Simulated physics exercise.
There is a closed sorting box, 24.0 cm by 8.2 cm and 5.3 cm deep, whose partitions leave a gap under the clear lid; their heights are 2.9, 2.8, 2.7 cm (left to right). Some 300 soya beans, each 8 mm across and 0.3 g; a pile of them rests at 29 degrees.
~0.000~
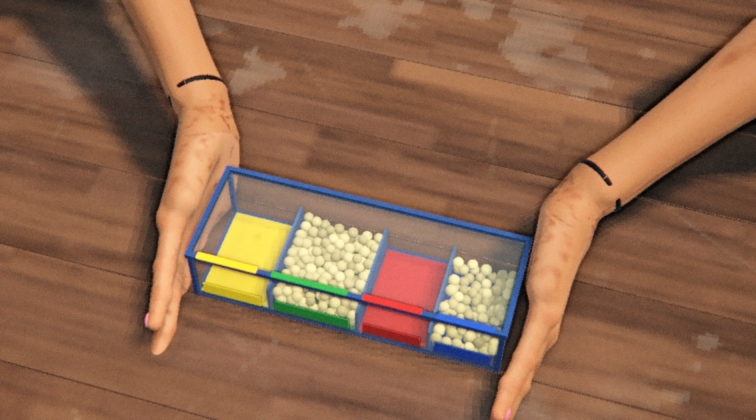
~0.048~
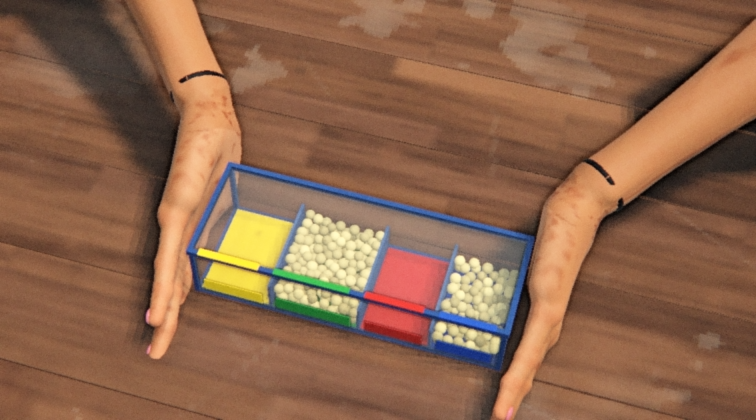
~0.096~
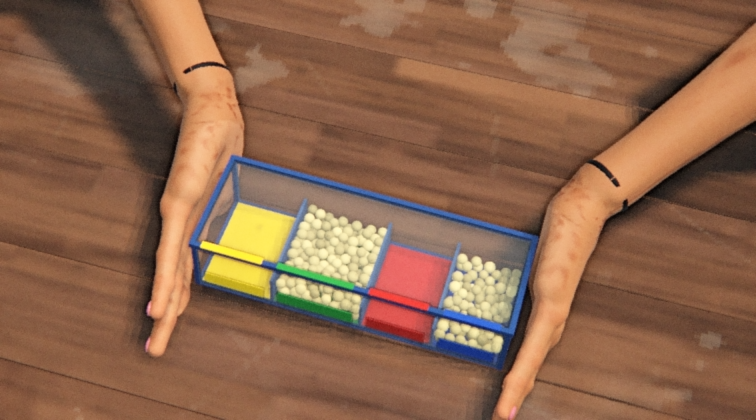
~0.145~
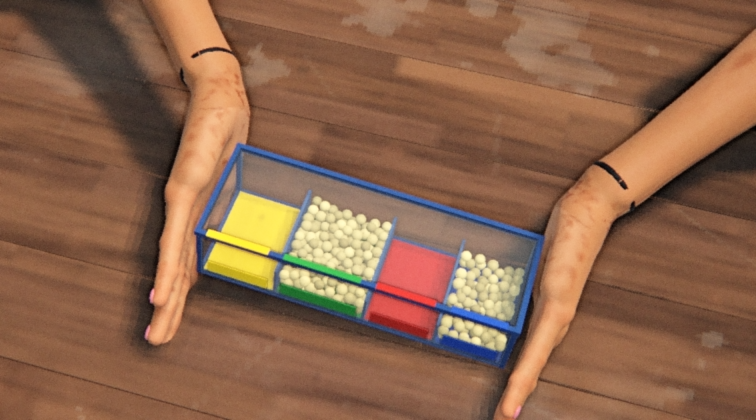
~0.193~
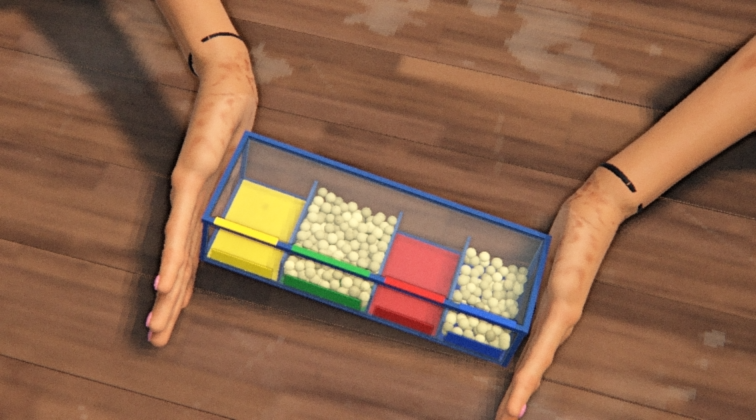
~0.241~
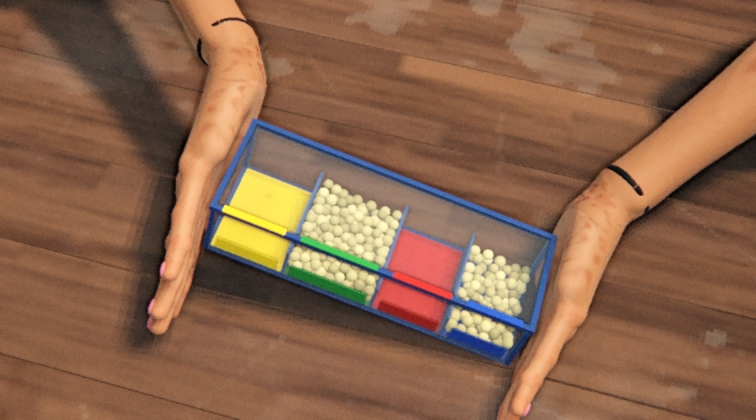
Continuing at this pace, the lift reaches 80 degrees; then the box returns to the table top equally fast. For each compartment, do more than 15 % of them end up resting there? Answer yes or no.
Red compartment: No, blue compartment: Yes, green compartment: Yes, yellow compartment: No.
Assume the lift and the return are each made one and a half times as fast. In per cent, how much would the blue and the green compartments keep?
Final split: Blue = 70 %, green = 25 %.
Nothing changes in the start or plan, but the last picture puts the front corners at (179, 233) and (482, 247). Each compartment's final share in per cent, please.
The compartments end with red 5 per cent, blue 15 per cent, green 40 per cent and yellow 40 per cent.
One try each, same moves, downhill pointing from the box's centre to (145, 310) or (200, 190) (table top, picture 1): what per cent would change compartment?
Approximately 50 percent, then 50 percent.
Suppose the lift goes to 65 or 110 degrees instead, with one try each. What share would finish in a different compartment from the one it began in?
Around 15 and 65 in a hundred, respectively.
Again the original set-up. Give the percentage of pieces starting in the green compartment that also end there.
It works out to near 50 percent.
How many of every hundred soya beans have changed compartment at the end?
About 35 per cent.
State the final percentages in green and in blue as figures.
Green 35 %, blue 60 %.
Then, at 1.23 s, tilt 80 degrees; red 5 %, blue 45 %, green 50 %.
Then, at 1.88 s, tilt 36 degrees; red 5 %, blue 60 %, green 35 %.
After 2.58 s, tilt 0 degrees; red 5 %, blue 60 %, green 35 %.
At rest (3.2 s), red 5 %, blue 60 %, green 35 %, yellow 0 %.
